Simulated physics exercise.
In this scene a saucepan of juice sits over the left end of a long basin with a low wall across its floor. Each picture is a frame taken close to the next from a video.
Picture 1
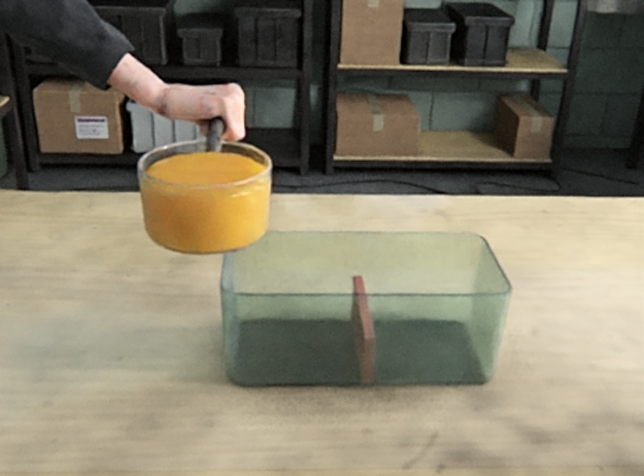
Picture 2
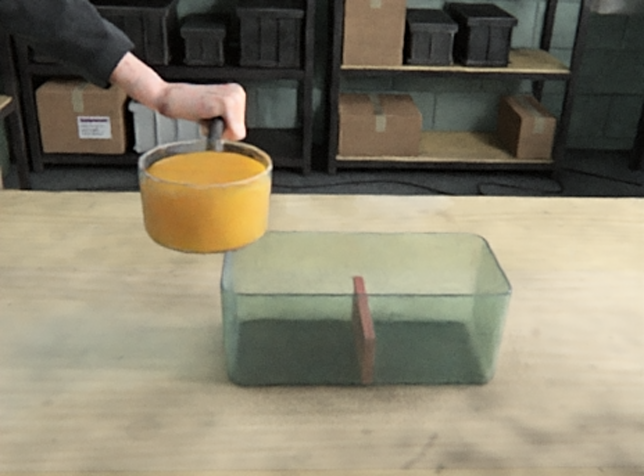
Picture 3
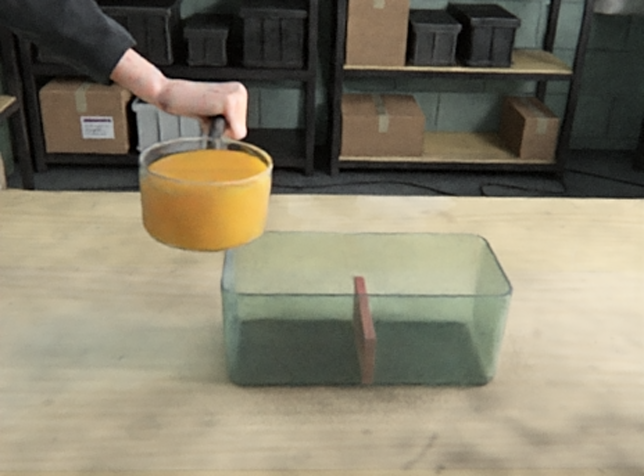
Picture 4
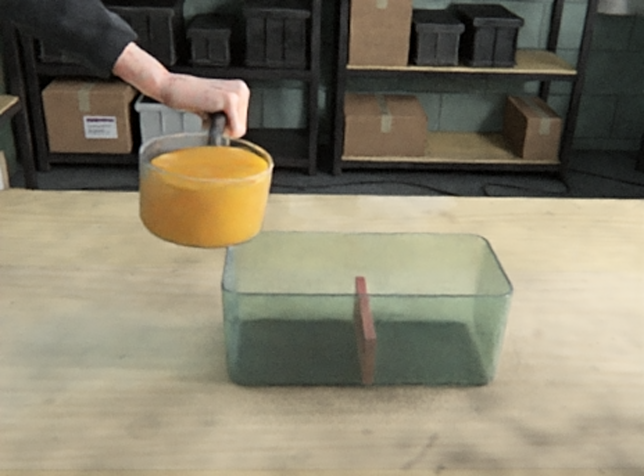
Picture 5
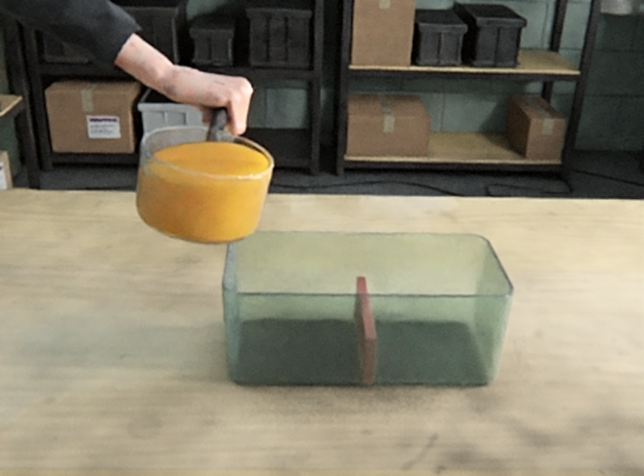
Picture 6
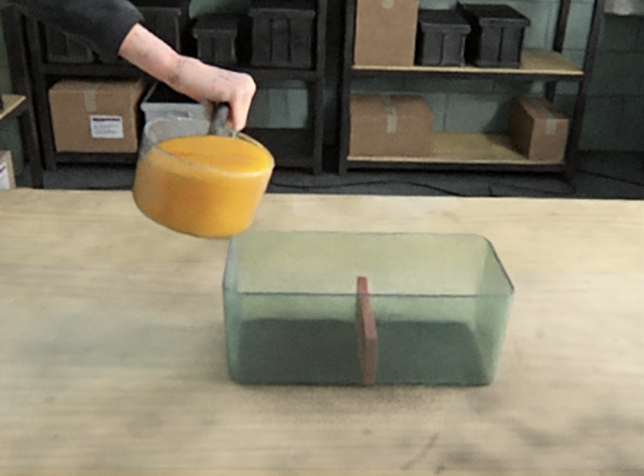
A glass saucepan of orange juice, gripped from above by a hand reaching in from the left, starts out level over the left end of a long clear basin with a low reddish wall inside. The hand then gradually tilts the saucepan to the right, its left side rising while the basin stays still.
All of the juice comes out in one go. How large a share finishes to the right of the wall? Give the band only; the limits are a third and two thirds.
Once it settles, the part right of the wall is a third to two thirds, I'd say.
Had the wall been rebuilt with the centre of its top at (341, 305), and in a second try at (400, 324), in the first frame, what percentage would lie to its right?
Roughly 85 per cent first and roughly 15 per cent second.
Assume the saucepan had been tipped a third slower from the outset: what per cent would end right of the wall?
Around 35 in a hundred.
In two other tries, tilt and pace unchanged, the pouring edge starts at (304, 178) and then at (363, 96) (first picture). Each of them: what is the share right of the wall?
First place gives some 90 %, second place some 70 %.
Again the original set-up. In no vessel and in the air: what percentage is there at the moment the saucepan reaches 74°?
Roughly 35 per cent.
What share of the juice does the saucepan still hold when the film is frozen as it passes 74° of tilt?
About 55 %.
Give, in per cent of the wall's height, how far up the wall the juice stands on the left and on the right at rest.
Roughly 30 percent left, 40 percent right.
A moment on, the saucepan is tipped part way and 54 per cent is still to pour, 12 is left of the wall and 0 right of it.
Next, the saucepan is tipped right over and 8 per cent is still to pour, 29 is left of the wall and 49 right of it.
Then the saucepan is tipped right over and 0 per cent is still to pour, 47 is left of the wall and 51 right of it.
Later the saucepan is tipped right over and 0 per cent is still to pour, 47 is left of the wall and 51 right of it.
In the end 47 per cent lies left of the wall, 51 right of it and 1 outside.
